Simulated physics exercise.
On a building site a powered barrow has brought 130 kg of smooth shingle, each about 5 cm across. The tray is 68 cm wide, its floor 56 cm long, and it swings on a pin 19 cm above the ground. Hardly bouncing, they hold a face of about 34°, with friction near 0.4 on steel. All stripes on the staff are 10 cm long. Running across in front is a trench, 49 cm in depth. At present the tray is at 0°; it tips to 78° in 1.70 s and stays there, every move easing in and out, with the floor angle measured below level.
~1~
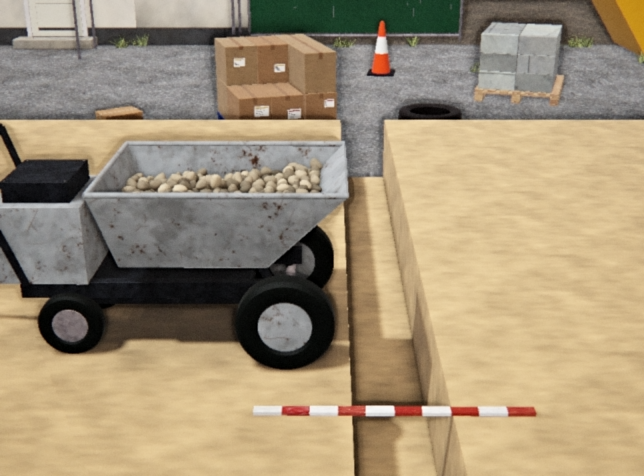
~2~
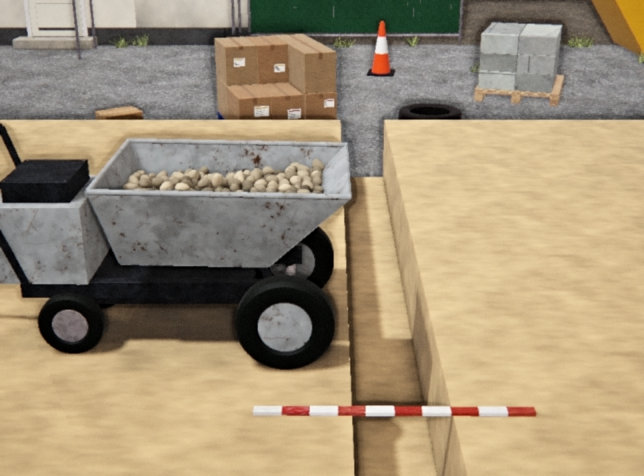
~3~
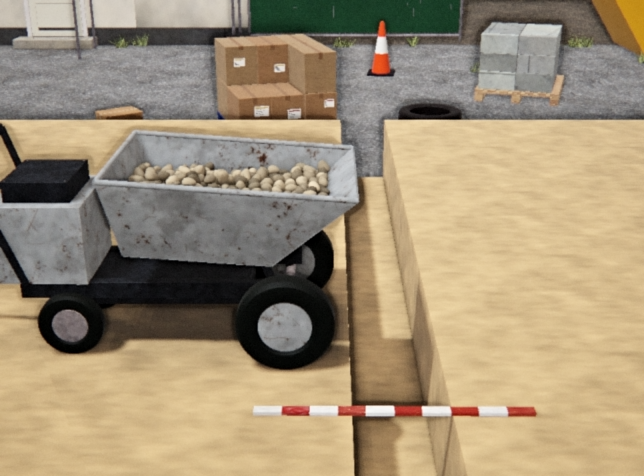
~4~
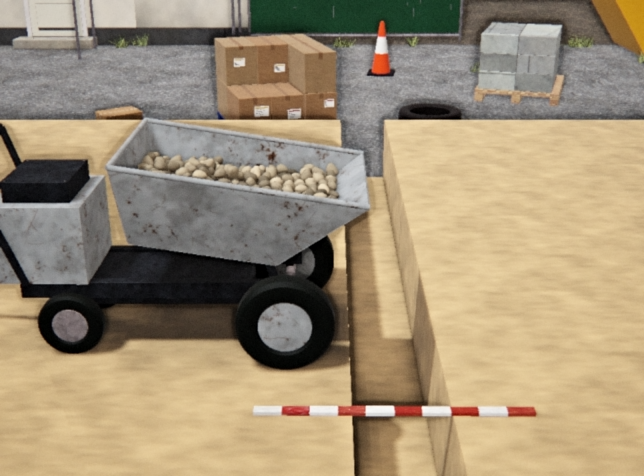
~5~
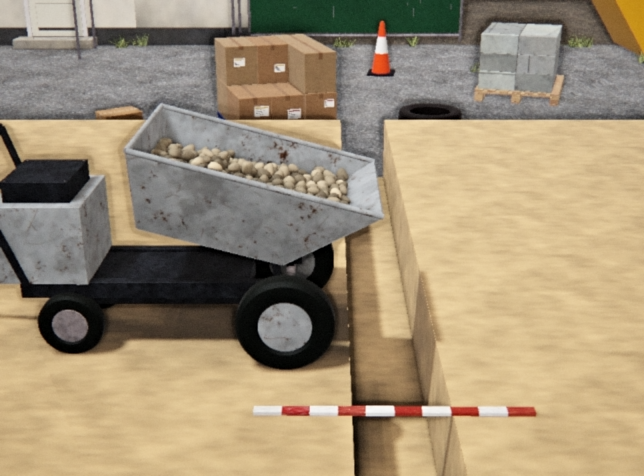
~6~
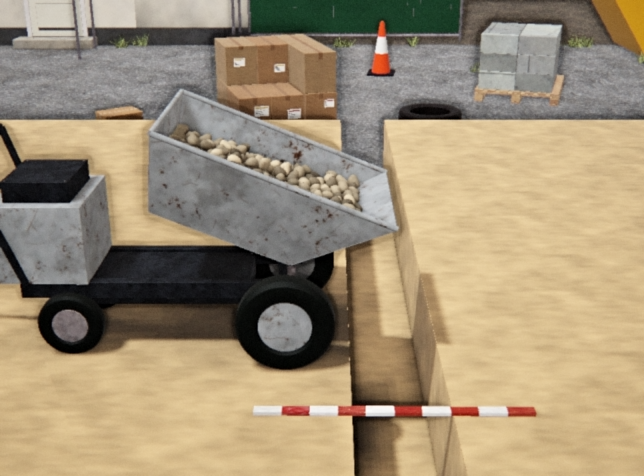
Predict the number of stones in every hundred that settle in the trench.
Close to 9 in a hundred.
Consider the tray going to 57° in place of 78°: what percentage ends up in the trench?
I'd guess some 30 in a hundred.
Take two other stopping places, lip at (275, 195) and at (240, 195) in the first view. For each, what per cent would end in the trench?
The first start gives about 95 per cent, the second about 100.
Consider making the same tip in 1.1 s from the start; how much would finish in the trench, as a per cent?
Estimate: About 10 %.
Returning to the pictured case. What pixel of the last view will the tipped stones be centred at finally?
I'd point to around (503, 324).
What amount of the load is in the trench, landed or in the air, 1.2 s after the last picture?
Around 5 per cent of it.
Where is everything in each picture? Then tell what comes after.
In the first picture, the tray is at 0°, its lip at (347, 196); the top of the load is at (247, 179).
In the second picture, the tray is at 1°, its lip at (350, 197); the top of the load is at (212, 180).
In the third picture, lip at (358, 201), floor tilted 4°, highest stones at (194, 175).
In the fourth picture, the tray is at 9°, its lip at (369, 207); the top of the load is at (170, 166).
In the fifth picture, lip at (383, 217), floor tilted 15°, highest stones at (169, 152).
In the sixth picture, the tray is at 22°, its lip at (397, 229); the top of the load is at (184, 137).
Then, 0.7 s after the last picture the floor is at 66°, 96 % in the tray, 4 % past the trench; the foremost stones are at (459, 312).
Then, 1.2 s after the last picture the floor is at 78°, 28 % in the tray, 4 % in the trench, 68 % past the trench; the foremost stones are past the picture's edge.
Then, 1.6 s after the last picture the floor is at 78°, 14 % in the tray, 8 % in the trench, 79 % past the trench; the foremost stones are past the picture's edge.
Then, 3.5 s after the last picture the floor is at 78°, 12 % in the tray, 9 % in the trench, 79 % past the trench; the foremost stones are past the picture's edge.
